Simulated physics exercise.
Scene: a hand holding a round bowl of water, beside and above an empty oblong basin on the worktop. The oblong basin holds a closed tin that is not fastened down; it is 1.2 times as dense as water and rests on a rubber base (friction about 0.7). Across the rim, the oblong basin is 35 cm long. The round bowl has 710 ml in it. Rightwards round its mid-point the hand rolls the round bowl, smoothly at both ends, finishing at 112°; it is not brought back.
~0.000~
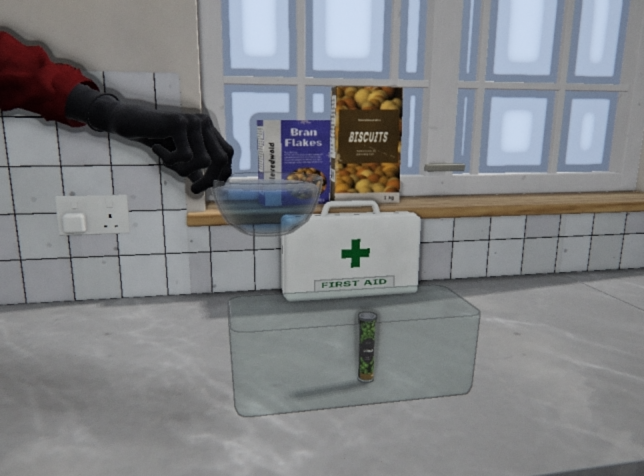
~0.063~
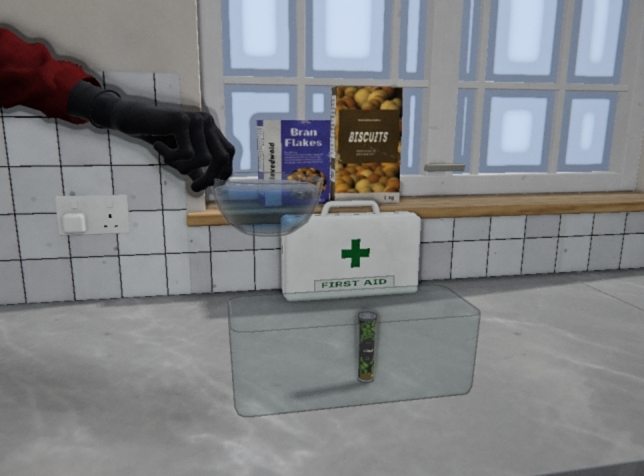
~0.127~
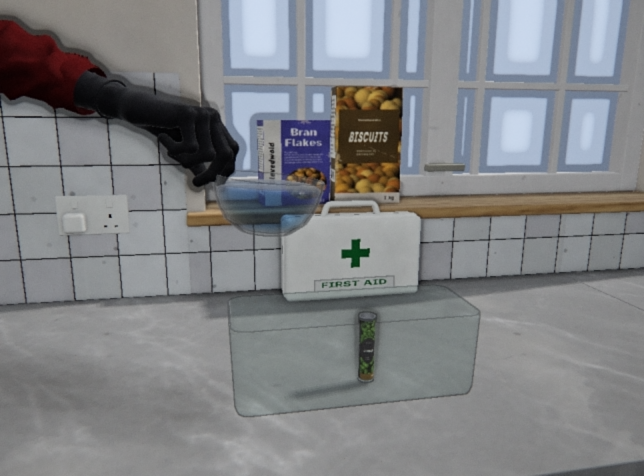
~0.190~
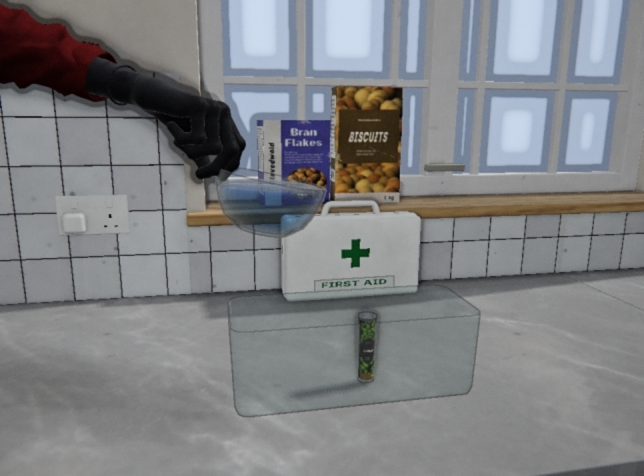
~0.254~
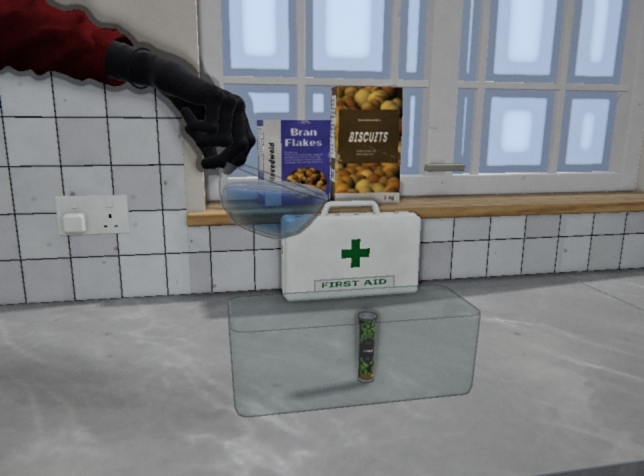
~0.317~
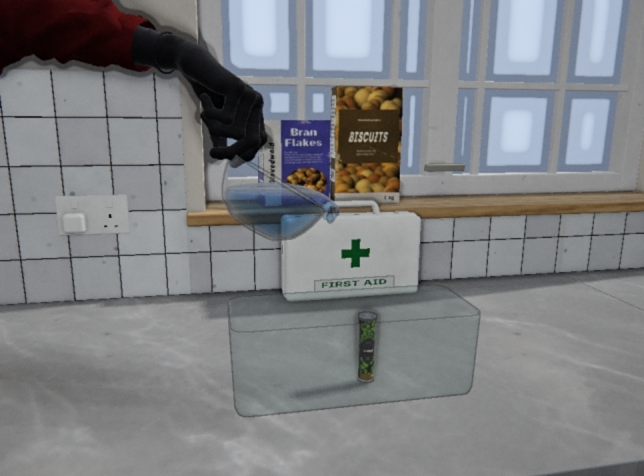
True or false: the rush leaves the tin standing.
False.
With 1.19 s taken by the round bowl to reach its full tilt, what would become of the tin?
The tin stays balanced.
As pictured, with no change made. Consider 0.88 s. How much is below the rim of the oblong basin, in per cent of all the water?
About 98 %.
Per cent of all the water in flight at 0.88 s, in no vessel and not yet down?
Near 2 in a hundred.
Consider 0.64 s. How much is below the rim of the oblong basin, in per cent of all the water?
50 %, roughly.
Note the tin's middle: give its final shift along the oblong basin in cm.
In the end the tin's centre has shifted about 7.5 centimetres.
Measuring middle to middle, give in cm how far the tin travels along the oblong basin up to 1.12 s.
Around 4 cm.
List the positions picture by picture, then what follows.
In the first picture, tilt 0°; pouring edge (320, 178); surface from (214, 187) to (317, 184); the oblong basin's rim runs from (229, 315) to (462, 299); the tin's top is at (367, 319).
In the second picture, tilt 1°; pouring edge (321, 180); surface from (214, 186) to (317, 186).
In the third picture, tilt 6°; pouring edge (322, 184); surface from (216, 185) to (319, 187).
In the fourth picture, tilt 12°; pouring edge (324, 190); surface from (218, 185) to (322, 188).
In the fifth picture, tilt 21°; pouring edge (325, 199); surface from (221, 186) to (323, 193); 2 per cent is over the edge.
In the sixth picture, tilt 32°; pouring edge (324, 209); surface from (225, 190) to (324, 202); 9 per cent is over the edge.
Then, 0.64 s in, the tilt is 91° and 15 per cent is still to pour; the tin stands where it began.
Then, 0.88 s in, the tilt is 112° and 0 per cent is still to pour; the tin leans 6°.
Then, 1.12 s in, the tilt is 112° and 0 per cent is still to pour; the tin leans 35°.
Then, 1.39 s in, the tilt is 112° and 0 per cent is still to pour; the tin lies on its side.
Finally, the tin lies on its side.
